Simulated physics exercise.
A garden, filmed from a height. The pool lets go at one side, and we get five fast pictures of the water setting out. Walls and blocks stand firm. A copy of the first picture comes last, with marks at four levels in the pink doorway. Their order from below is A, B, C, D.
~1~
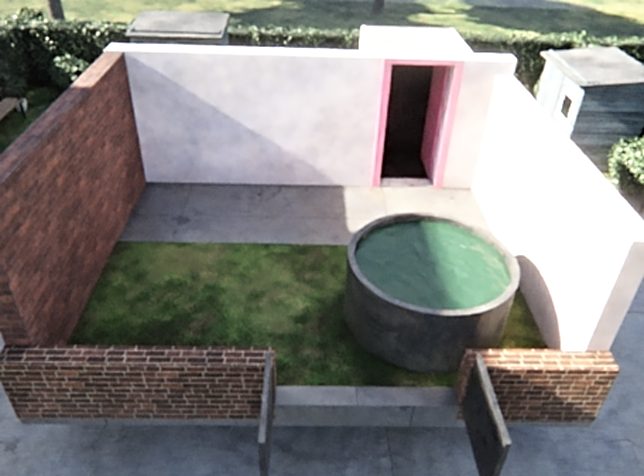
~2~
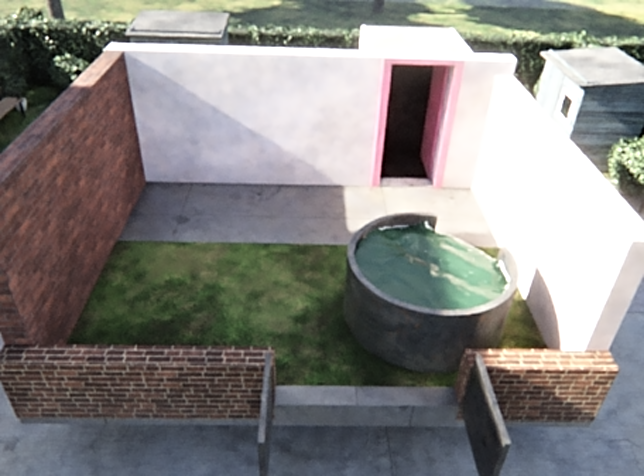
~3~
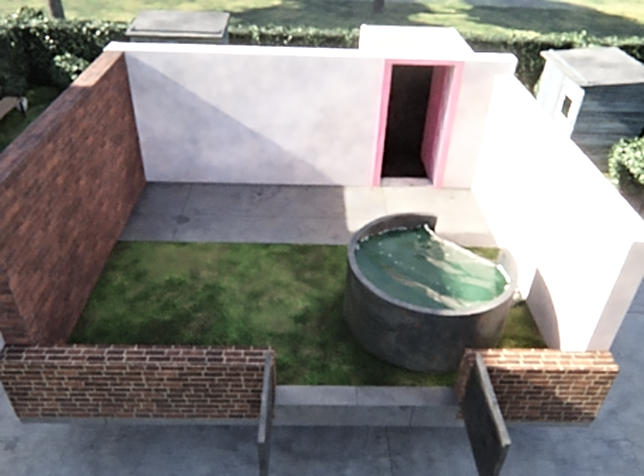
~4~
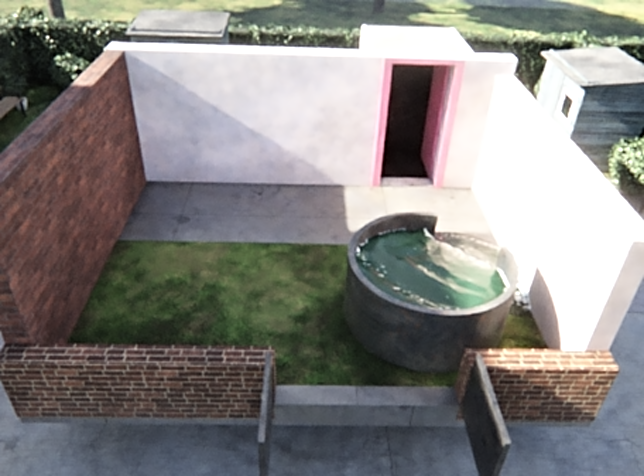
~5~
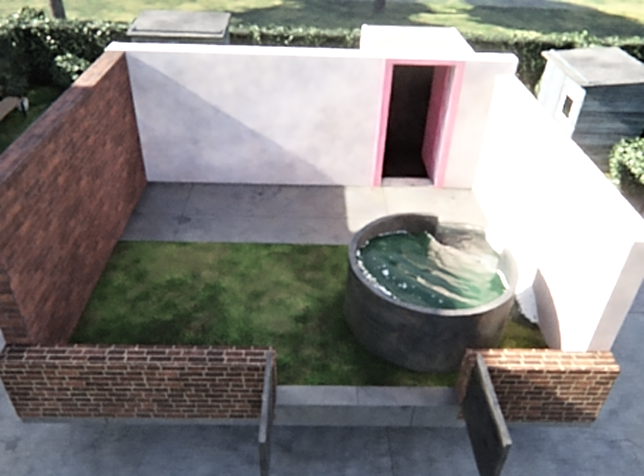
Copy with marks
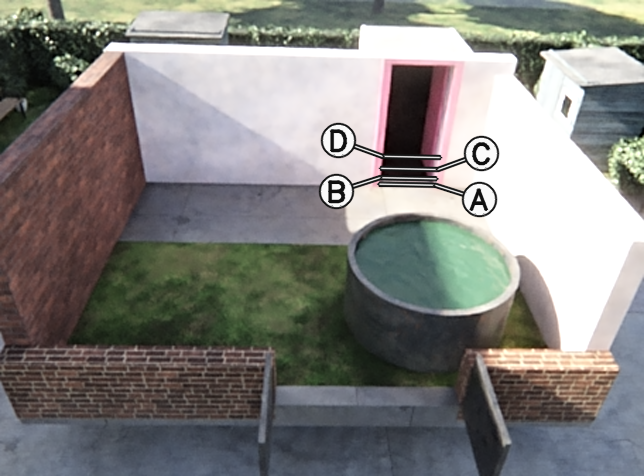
A round grey tank of green water stands on a patch of grass in a small walled yard, seen from a height by a camera that stays still. A red brick wall runs along the left, pale walls line the back and right, a pink doorway opens behind, and low brick walls flank an open gate in front. The calm water starts churning, a gap shows in the tank's far right rim, and white foam appears outside beside the right wall.
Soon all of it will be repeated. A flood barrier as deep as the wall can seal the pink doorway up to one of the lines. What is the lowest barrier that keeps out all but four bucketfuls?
C is the one.
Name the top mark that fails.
That is mark B.
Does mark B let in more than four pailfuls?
Yes, it does.
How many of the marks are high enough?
Two of the four.
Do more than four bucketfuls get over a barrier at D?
No, that is safe.
On the marked copy, A at (407, 184); B at (408, 178); C at (409, 168); D at (411, 156); from the bottom up A, B, C, D.
With A, dozens of bucketfuls pour in.
With B, about 12 bucketfuls get in.
With C, a bucket or two gets in.
With D, nothing gets over.
